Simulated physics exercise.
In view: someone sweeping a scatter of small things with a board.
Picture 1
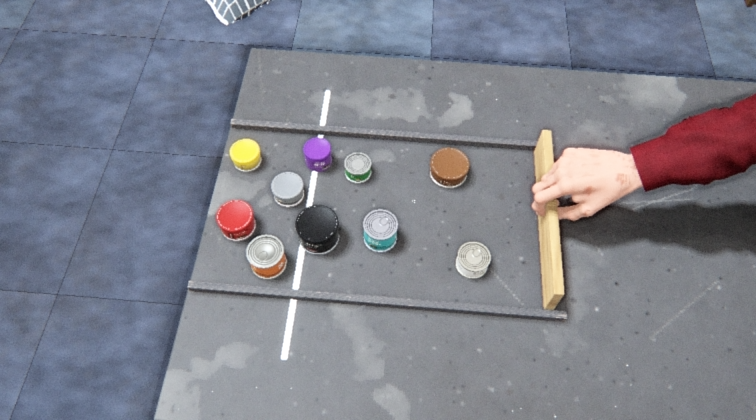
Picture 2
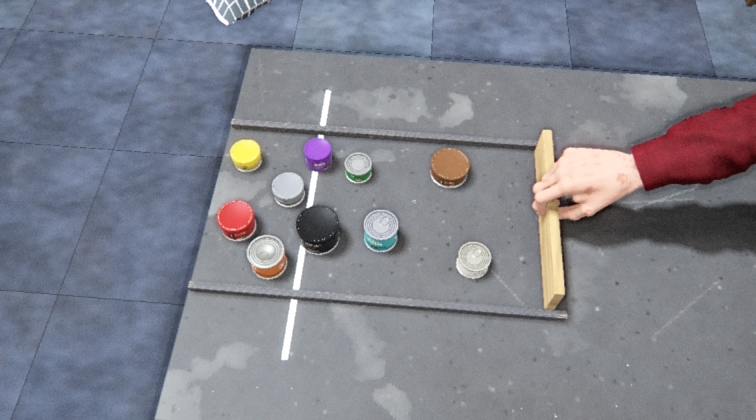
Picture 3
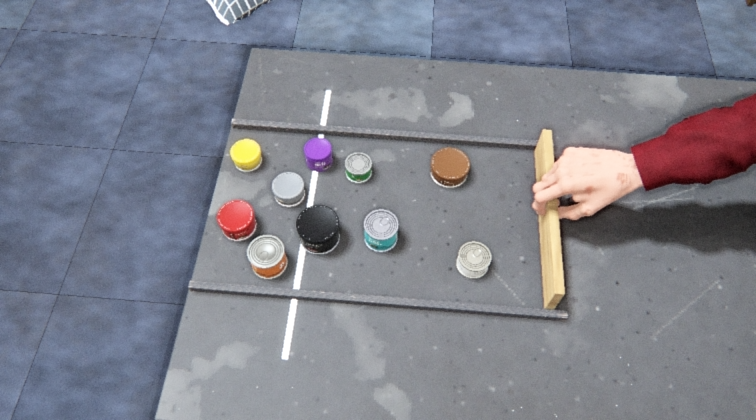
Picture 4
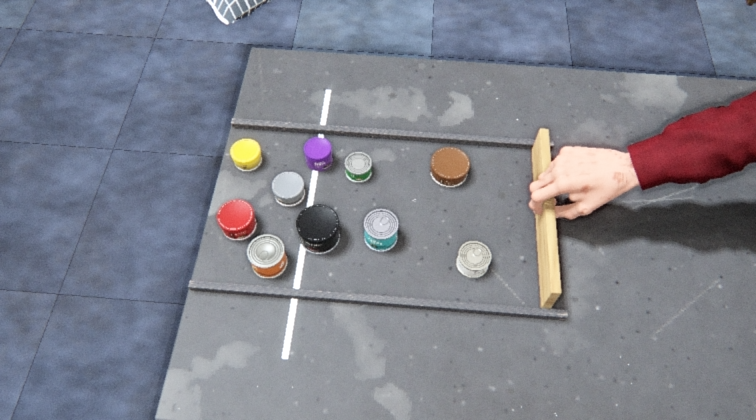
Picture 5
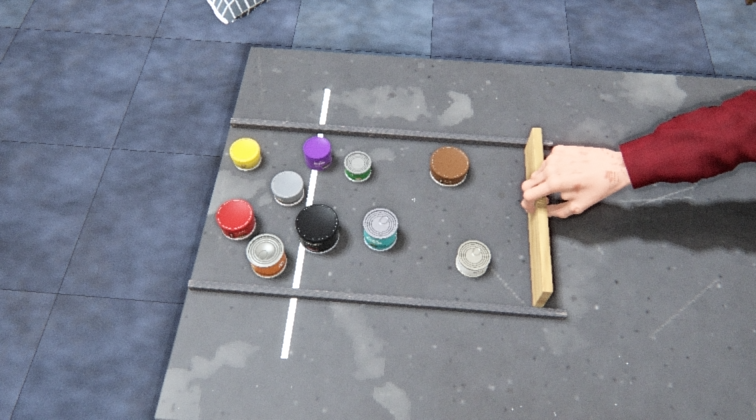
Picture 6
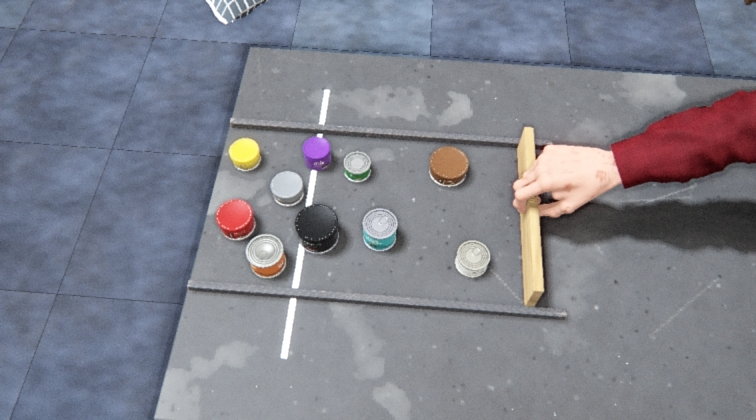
A hand in a red sleeve held a wooden board still, then slid it slightly left between two dark rails, while the scattered colourful pots and tins ahead of it stayed where they were.
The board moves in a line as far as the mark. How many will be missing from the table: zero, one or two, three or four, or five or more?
The number that fall off is zero.
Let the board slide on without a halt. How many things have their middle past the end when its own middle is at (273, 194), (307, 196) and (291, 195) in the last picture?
In that order 1, 0 and 1.
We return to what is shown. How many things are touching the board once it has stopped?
4 of them.
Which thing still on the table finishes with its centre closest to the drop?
That is the red pot.
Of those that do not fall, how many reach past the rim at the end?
The number is 1.
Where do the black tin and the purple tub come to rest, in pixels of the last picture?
About (251, 224), and the other about (266, 145).
Soon after, none off yet; yellow tin at rest near (246, 155); red pot at rest near (236, 220); orange tin at rest near (267, 257).
In the end, the number that fall off is zero.
